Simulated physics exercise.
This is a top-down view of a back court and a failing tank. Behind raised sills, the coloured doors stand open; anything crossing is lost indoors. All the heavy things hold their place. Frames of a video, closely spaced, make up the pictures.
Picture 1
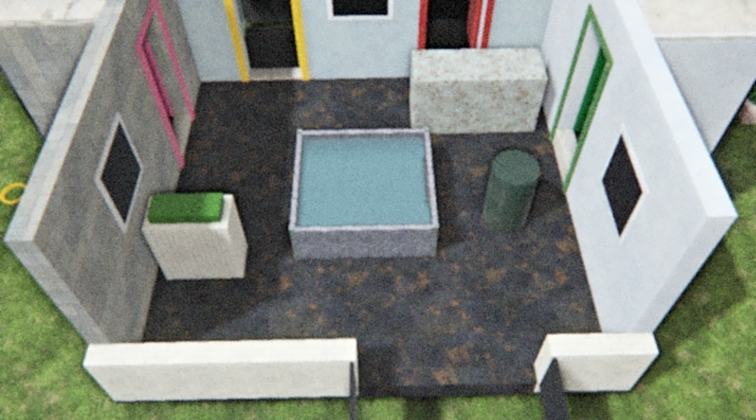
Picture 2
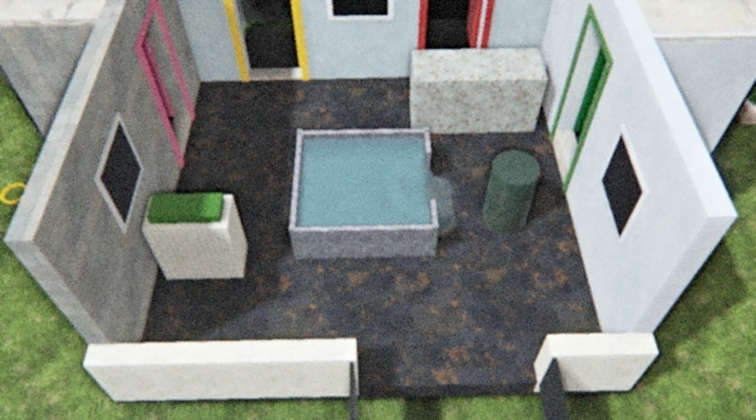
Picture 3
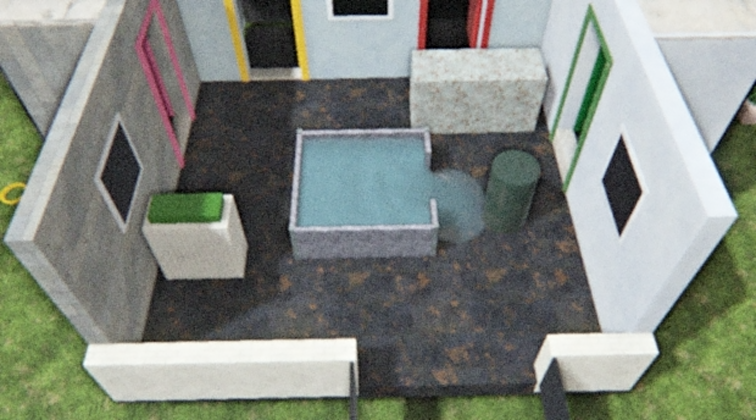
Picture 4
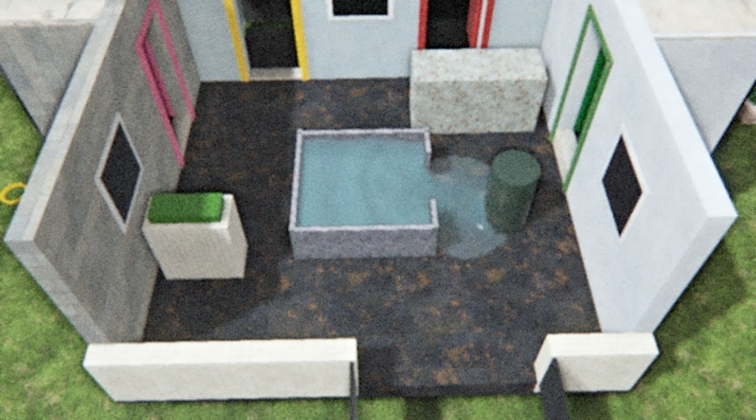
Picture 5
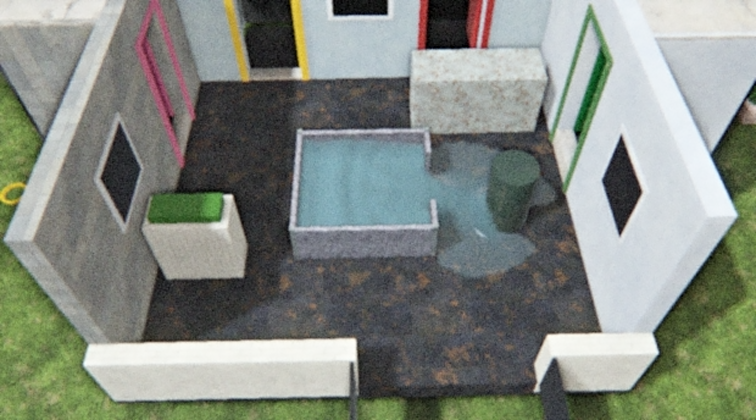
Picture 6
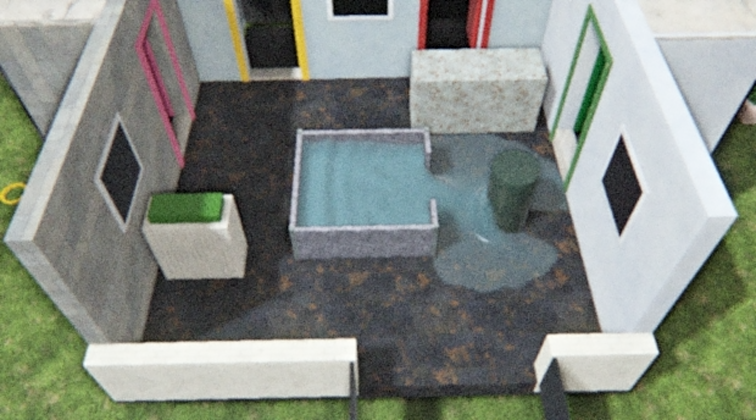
Water pours from a gap in the tank's right side and spreads around the green cylinder.
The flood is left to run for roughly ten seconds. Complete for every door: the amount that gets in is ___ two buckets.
Green door: At most; pink door: At most; red door: At most; yellow door: At most.
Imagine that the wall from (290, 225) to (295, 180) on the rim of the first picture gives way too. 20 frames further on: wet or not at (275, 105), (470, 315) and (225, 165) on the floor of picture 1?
One by one: Waterlogged; waterlogged; waterlogged.
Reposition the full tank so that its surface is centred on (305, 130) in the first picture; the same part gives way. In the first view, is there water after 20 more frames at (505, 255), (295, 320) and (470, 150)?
In turn: Covered, not flooded, under water.
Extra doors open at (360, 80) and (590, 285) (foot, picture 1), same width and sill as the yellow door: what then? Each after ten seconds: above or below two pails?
In turn, the first comes in lower and the second comes in higher.
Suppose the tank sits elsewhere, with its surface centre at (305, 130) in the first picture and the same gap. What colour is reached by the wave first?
It's the green door.
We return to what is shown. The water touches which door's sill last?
It's the pink-painted one.
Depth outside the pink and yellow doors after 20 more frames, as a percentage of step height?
I'd put it at close to 0 and 0 per cent.
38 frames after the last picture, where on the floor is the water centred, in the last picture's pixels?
Roughly (420, 203).
A moment on, water covers 25 % of the floor; the green door wet at the sill, nothing in, the pink door not reached, the red door not reached, the yellow door not reached.
Next, water covers 35 % of the floor; the green door wet at the sill, nothing in, the pink door not reached, the red door not reached, the yellow door not reached.
Then, water covers 40 % of the floor; the green door wet at the sill, nothing in, the pink door not reached, the red door wet at the sill, nothing in, the yellow door not reached.
Later, water covers 70 % of the floor; the green door wet at the sill, nothing in, the pink door wet at the sill, nothing in, the red door wet at the sill, nothing in, the yellow door wet at the sill, nothing in.
In the end, water covers 90 % of the floor; the green door wet at the sill, nothing in, the pink door wet at the sill, nothing in, the red door wet at the sill, nothing in, the yellow door wet at the sill, nothing in.
